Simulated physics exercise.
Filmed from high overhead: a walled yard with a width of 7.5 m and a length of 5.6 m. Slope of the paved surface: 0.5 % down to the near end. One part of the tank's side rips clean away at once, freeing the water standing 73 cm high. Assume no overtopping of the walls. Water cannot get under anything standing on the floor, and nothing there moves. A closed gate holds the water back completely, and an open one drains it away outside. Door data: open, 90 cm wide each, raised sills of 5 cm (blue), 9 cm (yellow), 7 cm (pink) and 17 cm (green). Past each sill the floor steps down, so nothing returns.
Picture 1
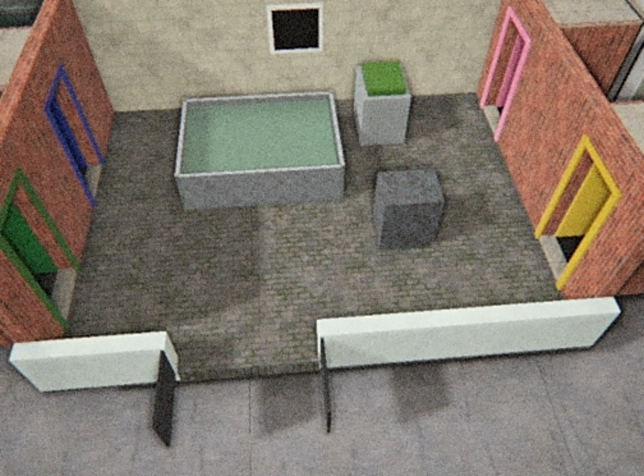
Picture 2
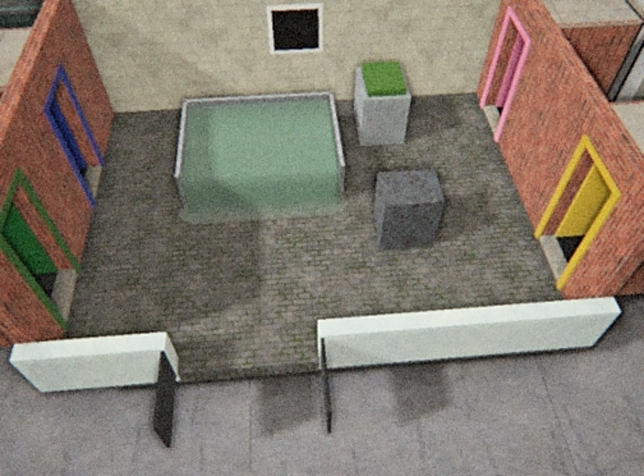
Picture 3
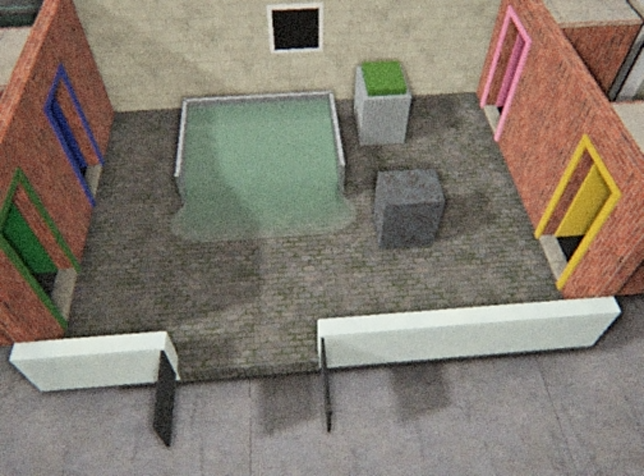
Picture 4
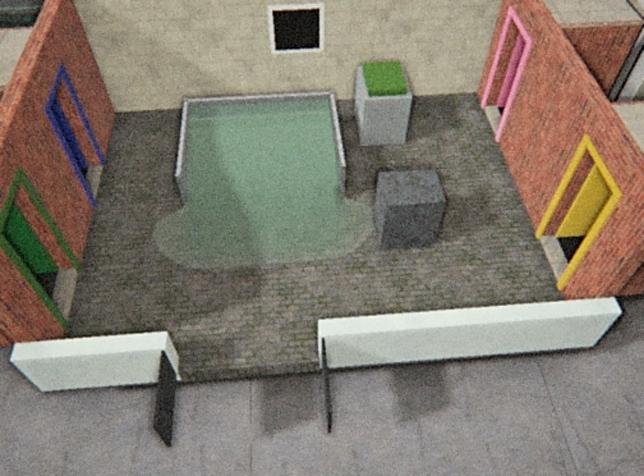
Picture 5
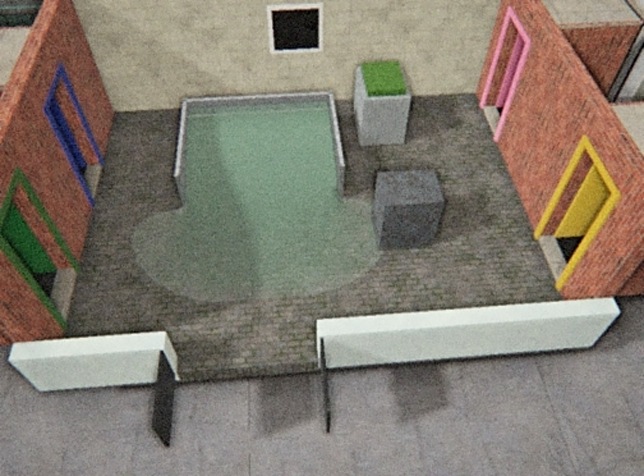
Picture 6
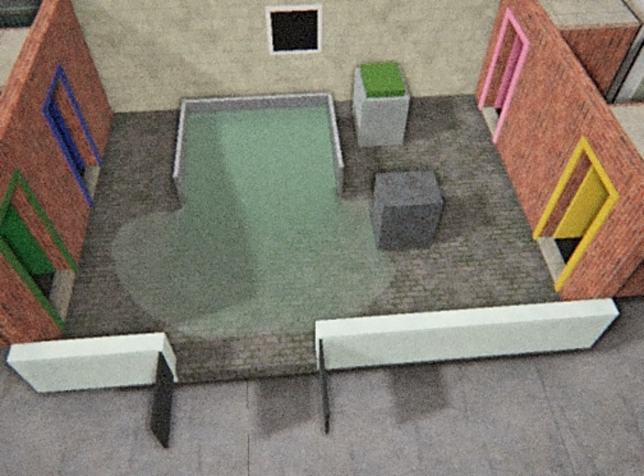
We see a brick-walled yard from above, where the front side of a tank of greenish water disappears and the water pours out, spreading across the paving in a widening rounded sheet past a dark grey block.
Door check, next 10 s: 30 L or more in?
As I see it, blue door: Short; yellow door: Surplus; pink door: Short; green door: Short.
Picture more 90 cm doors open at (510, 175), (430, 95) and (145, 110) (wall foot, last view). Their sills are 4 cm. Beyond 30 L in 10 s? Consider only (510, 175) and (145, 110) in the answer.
Taking them in order, the first is fine and the second too much.
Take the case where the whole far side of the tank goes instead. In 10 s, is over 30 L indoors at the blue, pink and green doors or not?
Compared with the limit, blue is higher, pink is higher and green is lower.
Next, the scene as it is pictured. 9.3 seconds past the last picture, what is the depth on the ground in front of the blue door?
Depth: ~ 5.5 cm.
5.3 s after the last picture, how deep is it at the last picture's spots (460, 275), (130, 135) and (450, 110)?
Spot by spot: Some 3, 3, then 3 cm.
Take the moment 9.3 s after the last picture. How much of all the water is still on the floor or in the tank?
Some 48 in a hundred.
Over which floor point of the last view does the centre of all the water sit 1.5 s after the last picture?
Its balance point lies near (267, 244).
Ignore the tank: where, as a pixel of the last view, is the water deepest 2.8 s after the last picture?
At about (563, 327).
Then, 0.7 s after the last picture water covers 40 % of the floor and is deepest (36 cm) near (323, 346); blue door not reached, yellow door not reached, pink door not reached, green door 5 cm at the sill, 0 L in.
Then, 1.5 s after the last picture water covers 45 % of the floor and is deepest (38 cm) near (55, 367); blue door not reached, yellow door not reached, pink door not reached, green door 13 cm at the sill, 0 L in.
Then, 2.8 s after the last picture water covers 55 % of the floor and is deepest (26 cm) near (563, 327); blue door not reached, yellow door 17 cm at the sill, 15 L in, pink door not reached, green door 13 cm at the sill, 3 L in.
Then, 5.3 s after the last picture water covers 85 % of the floor and is deepest (13 cm) near (149, 111); blue door 4 cm at the sill, 0 L in, yellow door 10 cm at the sill, 53 L in, pink door 3 cm at the sill, 0 L in, green door 7 cm at the sill, 3 L in.
Then, 9.3 s after the last picture water covers 95 % of the floor and is deepest (10 cm) near (255, 122); blue door 5 cm at the sill, 0 L in, yellow door 5 cm at the sill, 55 L in, pink door 7 cm at the sill, 0 L in, green door 4 cm at the sill, 3 L in.
